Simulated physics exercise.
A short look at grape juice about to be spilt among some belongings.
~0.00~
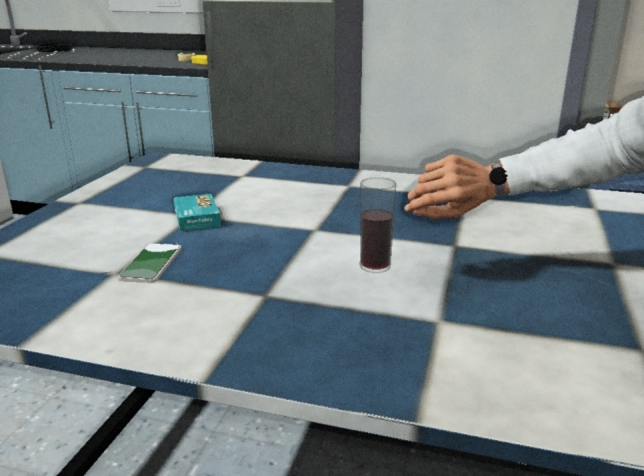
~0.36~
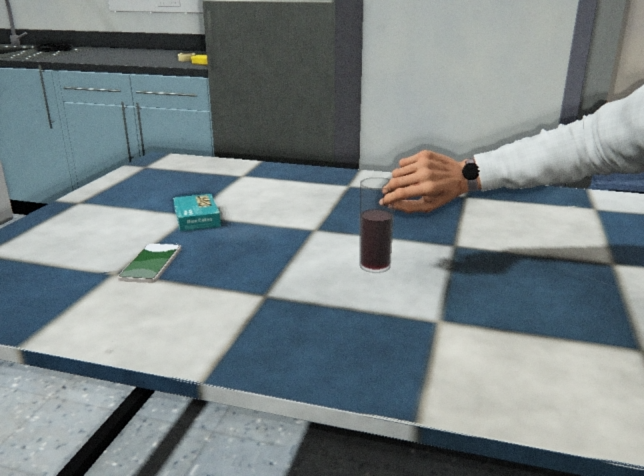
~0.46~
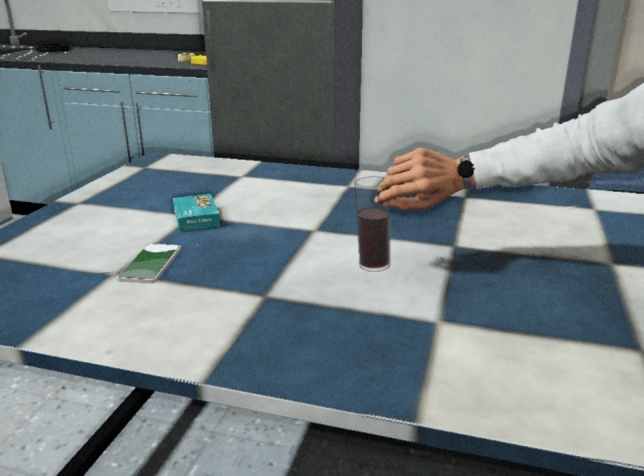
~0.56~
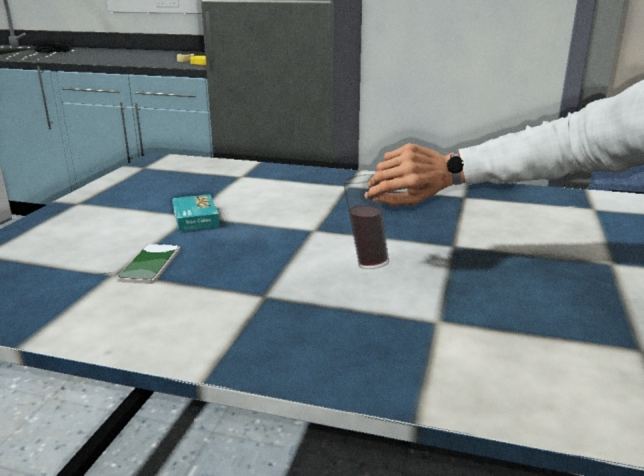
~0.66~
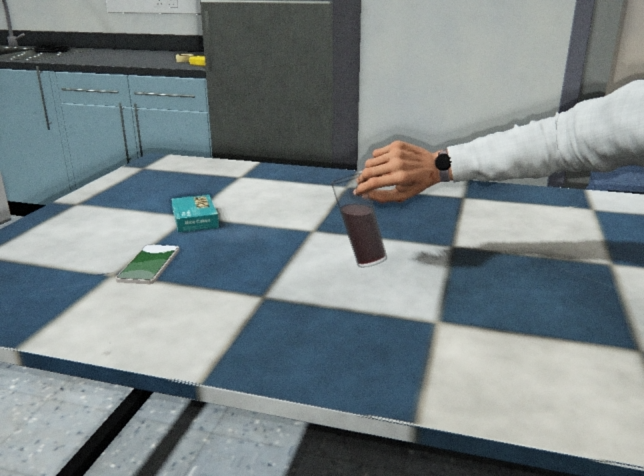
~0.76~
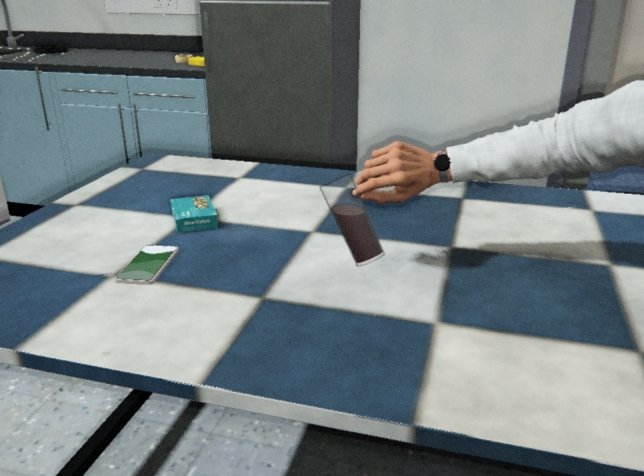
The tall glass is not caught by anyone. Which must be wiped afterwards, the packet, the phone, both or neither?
For the packet the answer is that it meets the spill; for the phone, that it meets the spill.
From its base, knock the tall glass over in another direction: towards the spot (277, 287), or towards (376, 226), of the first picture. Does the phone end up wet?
Toward the first spot it gets touched, and toward the second it is missed.
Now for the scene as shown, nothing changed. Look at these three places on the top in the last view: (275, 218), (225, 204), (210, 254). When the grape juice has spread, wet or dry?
Going through them: Spilled on for the first, spilled on for the next, spilled on for the last.
Around 1.4 s, the puddle covers about as much as a plate; the packet is soaking at its edge; the phone is soaking at its edge.
Around 2.2 s, the puddle covers about as much as a big tray; the packet is soaking at its edge; the phone is soaking at its edge.
Around 3.6 s, the puddle covers about as much as a big tray; the packet is soaking at its edge; the phone is soaking at its edge.
